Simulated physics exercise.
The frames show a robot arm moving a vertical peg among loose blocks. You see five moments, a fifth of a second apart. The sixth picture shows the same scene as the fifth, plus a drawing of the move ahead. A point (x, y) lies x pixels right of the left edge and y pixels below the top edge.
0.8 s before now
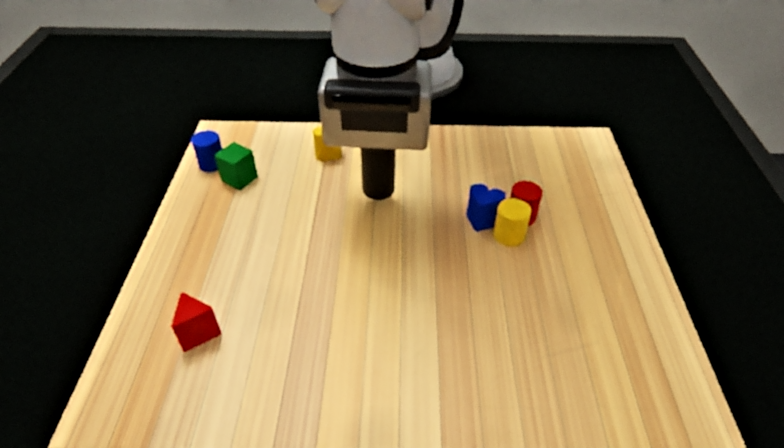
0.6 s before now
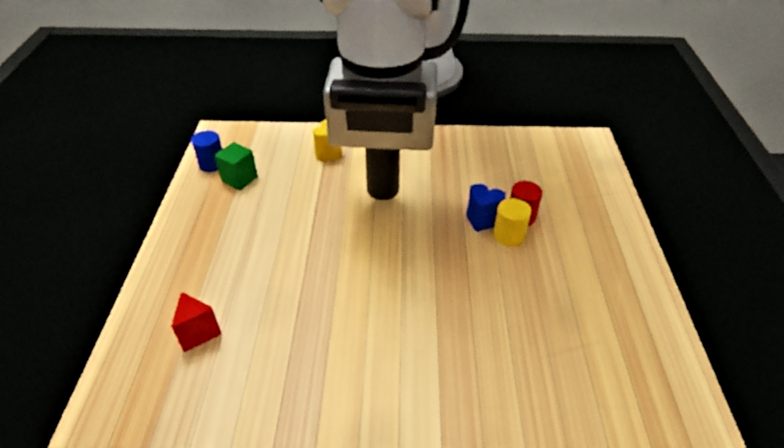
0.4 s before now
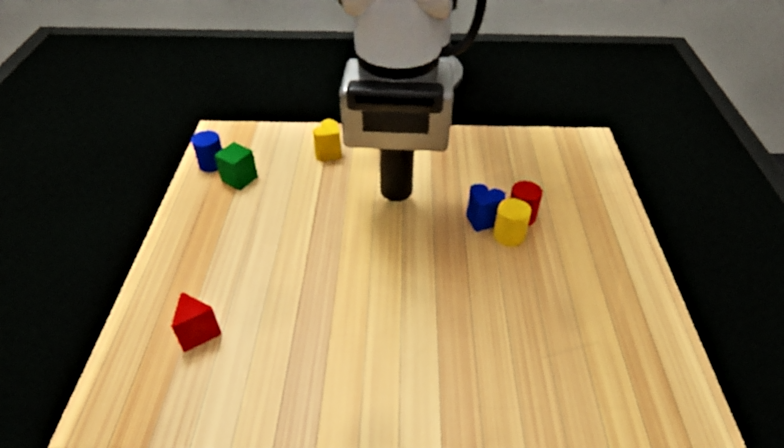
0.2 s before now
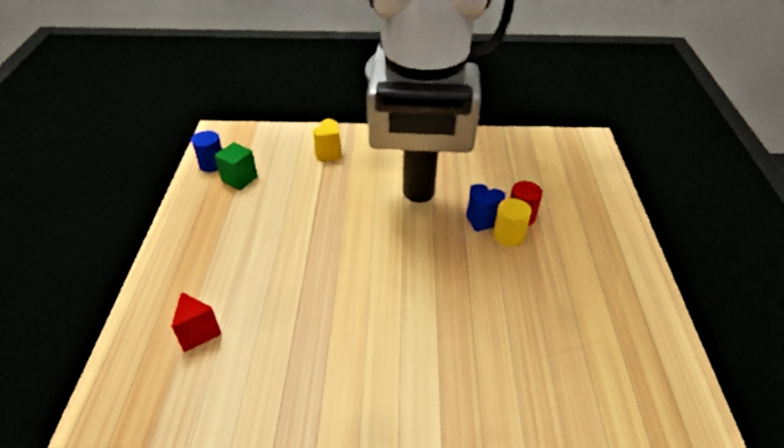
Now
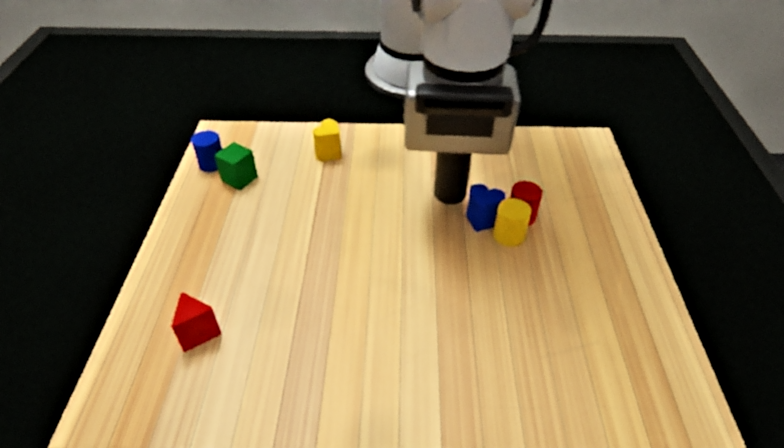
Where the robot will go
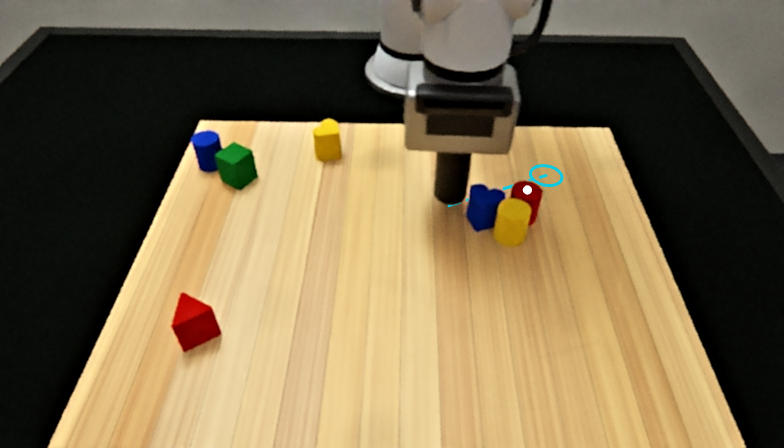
On a wooden tabletop, a robot arm slides its dark vertical peg rightward, nearing a still cluster of blue, yellow and red blocks.
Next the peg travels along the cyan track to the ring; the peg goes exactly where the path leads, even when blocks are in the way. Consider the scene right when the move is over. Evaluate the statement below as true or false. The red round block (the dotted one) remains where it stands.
The statement is true.
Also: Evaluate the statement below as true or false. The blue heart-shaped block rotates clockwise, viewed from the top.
That is true.
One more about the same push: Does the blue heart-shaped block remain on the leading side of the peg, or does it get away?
Beside or behind.
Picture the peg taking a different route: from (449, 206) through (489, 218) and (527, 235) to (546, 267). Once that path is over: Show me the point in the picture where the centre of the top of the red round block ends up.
That would be at about pixel (551, 192).
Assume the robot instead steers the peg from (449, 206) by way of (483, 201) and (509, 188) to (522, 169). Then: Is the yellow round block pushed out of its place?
Yes, that is how it ends up.
Path on the board, straight from (449, 206) to (546, 175); the dot is on the red round block.
The first path, step by step. One third of the way, peg at (485, 184); blue heart-shaped block at (500, 191), turned 55° clockwise; yellow round block at (519, 213).
Two thirds of the way, peg at (518, 174); blue heart-shaped block at (500, 191), turned 55° clockwise; yellow round block at (519, 213).
At the end, peg at (549, 165); blue heart-shaped block at (500, 191), turned 55° clockwise; yellow round block at (519, 213); red round block in place.
